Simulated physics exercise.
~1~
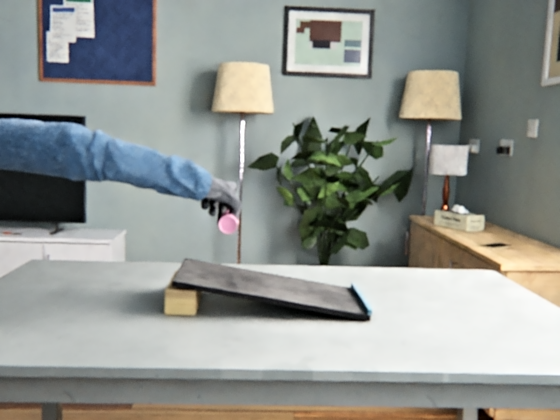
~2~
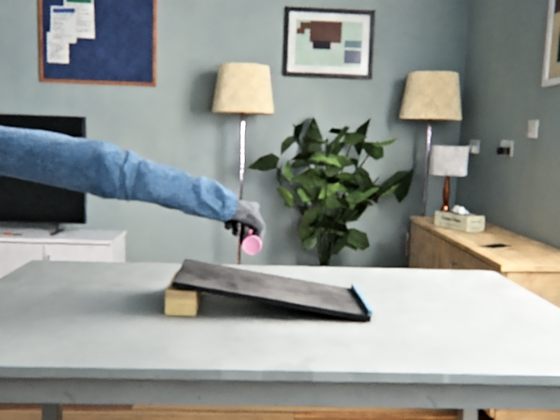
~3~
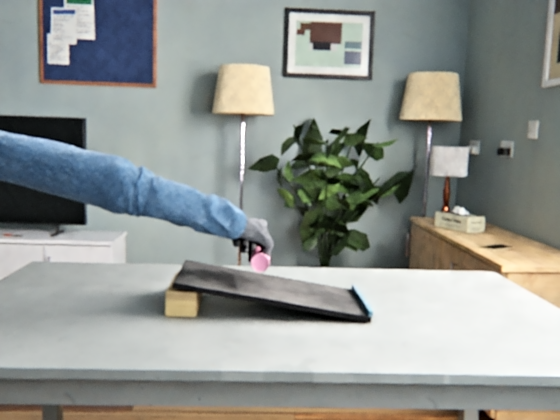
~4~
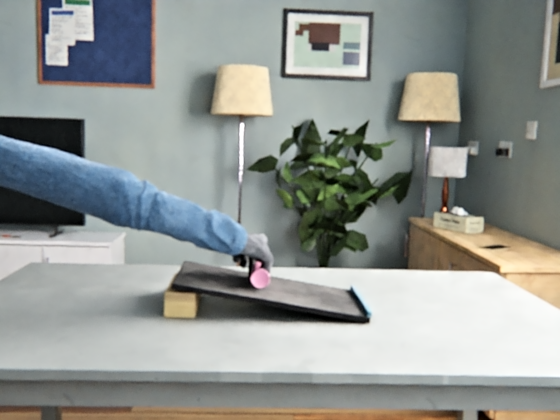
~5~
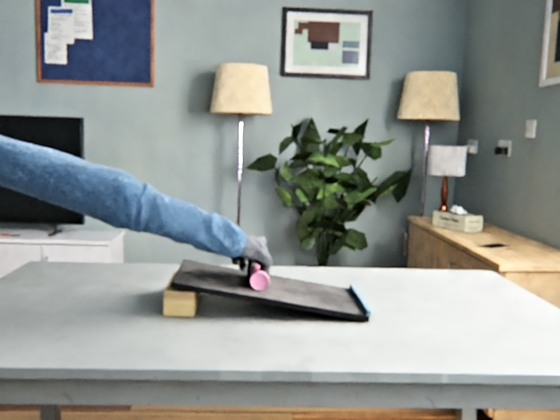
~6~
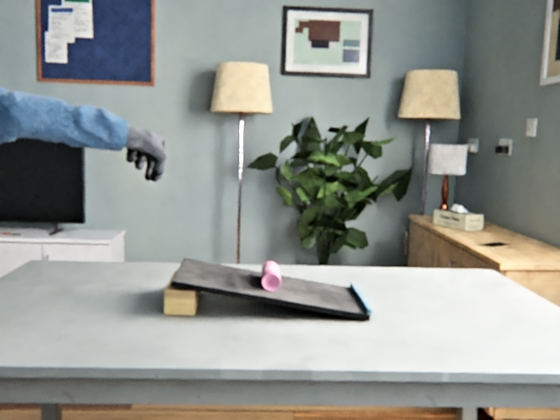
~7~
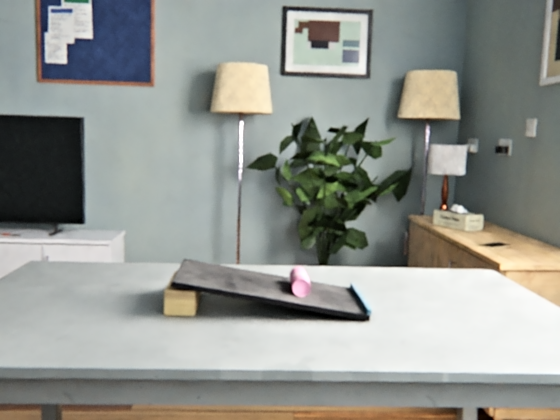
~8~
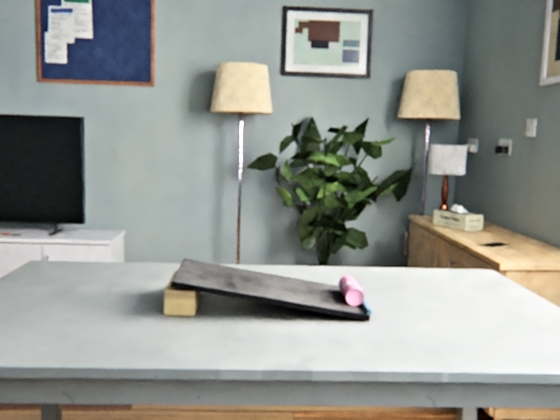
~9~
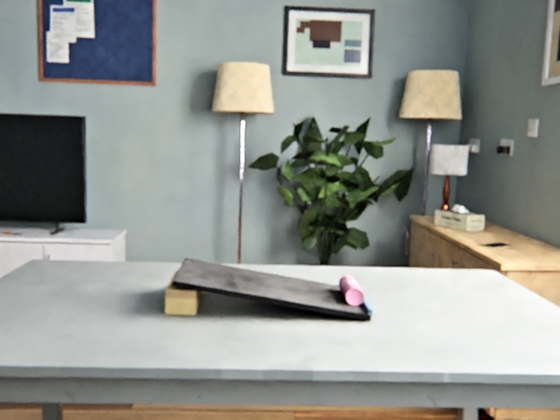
A pink cylindrical shaker is lowered on its side by a gloved hand onto a dark board propped up on a block, then released as the hand withdraws left. The shaker rolls down the slope to the right and comes to rest at the board's lower end.
